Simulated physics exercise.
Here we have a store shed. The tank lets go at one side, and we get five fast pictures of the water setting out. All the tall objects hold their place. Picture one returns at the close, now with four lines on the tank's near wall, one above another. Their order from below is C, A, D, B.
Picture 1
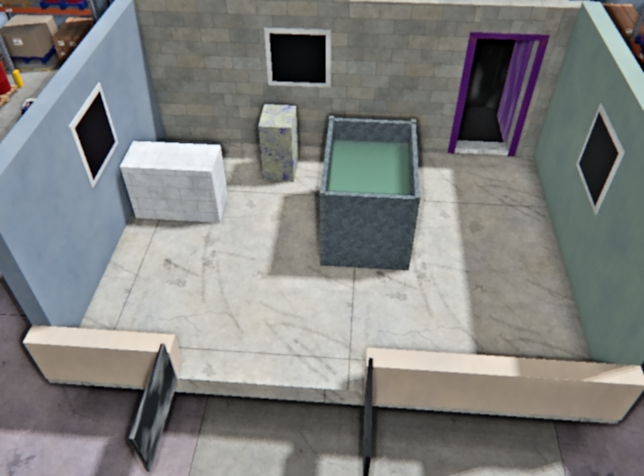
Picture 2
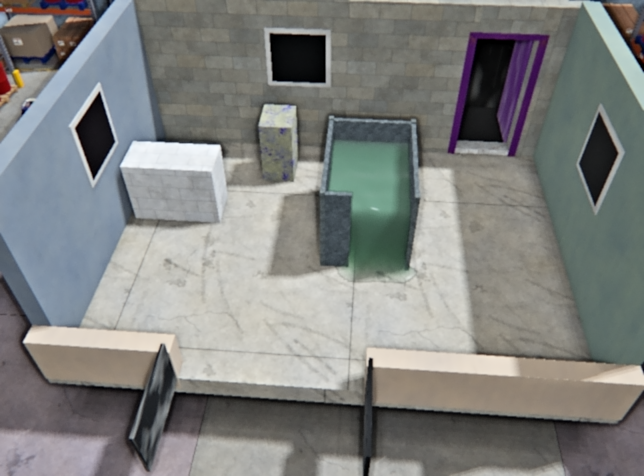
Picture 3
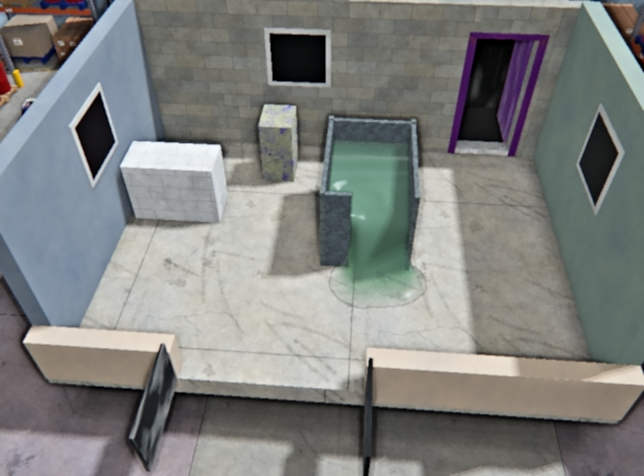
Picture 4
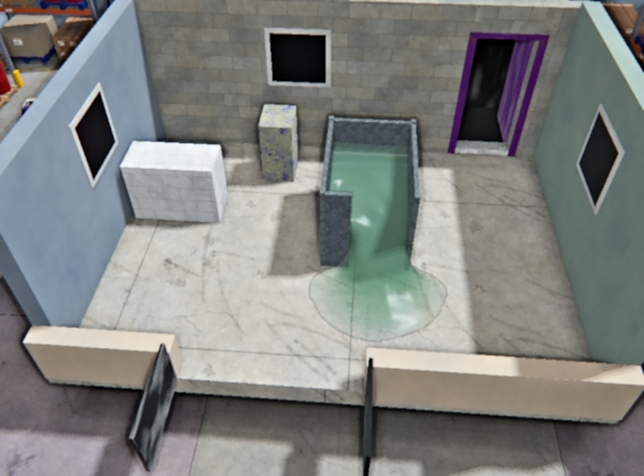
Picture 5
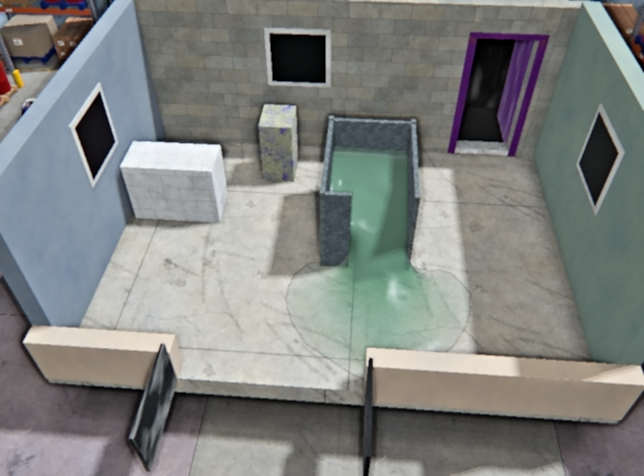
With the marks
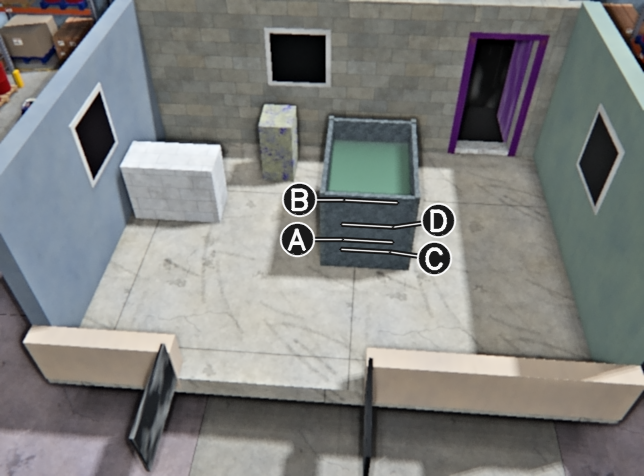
The clip shows a walled shed with a purple doorway and a stone tank of green water; the tank's near side opens, and the water pours out and spreads across the pale floor toward the open gate.
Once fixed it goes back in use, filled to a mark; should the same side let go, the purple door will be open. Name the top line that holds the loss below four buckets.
It is D.
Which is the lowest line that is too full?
B it is.
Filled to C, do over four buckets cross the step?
No, not at all.
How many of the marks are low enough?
Three of the four.
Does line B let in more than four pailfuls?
Yes, that goes wrong.
In white, A at (366, 240); B at (369, 201); C at (366, 250); D at (368, 225); from the bottom up C, A, D, B.
With A, nothing gets over.
With B, about 10 bucketfuls get in.
With C, nothing gets over.
With D, a bucket or two gets in.
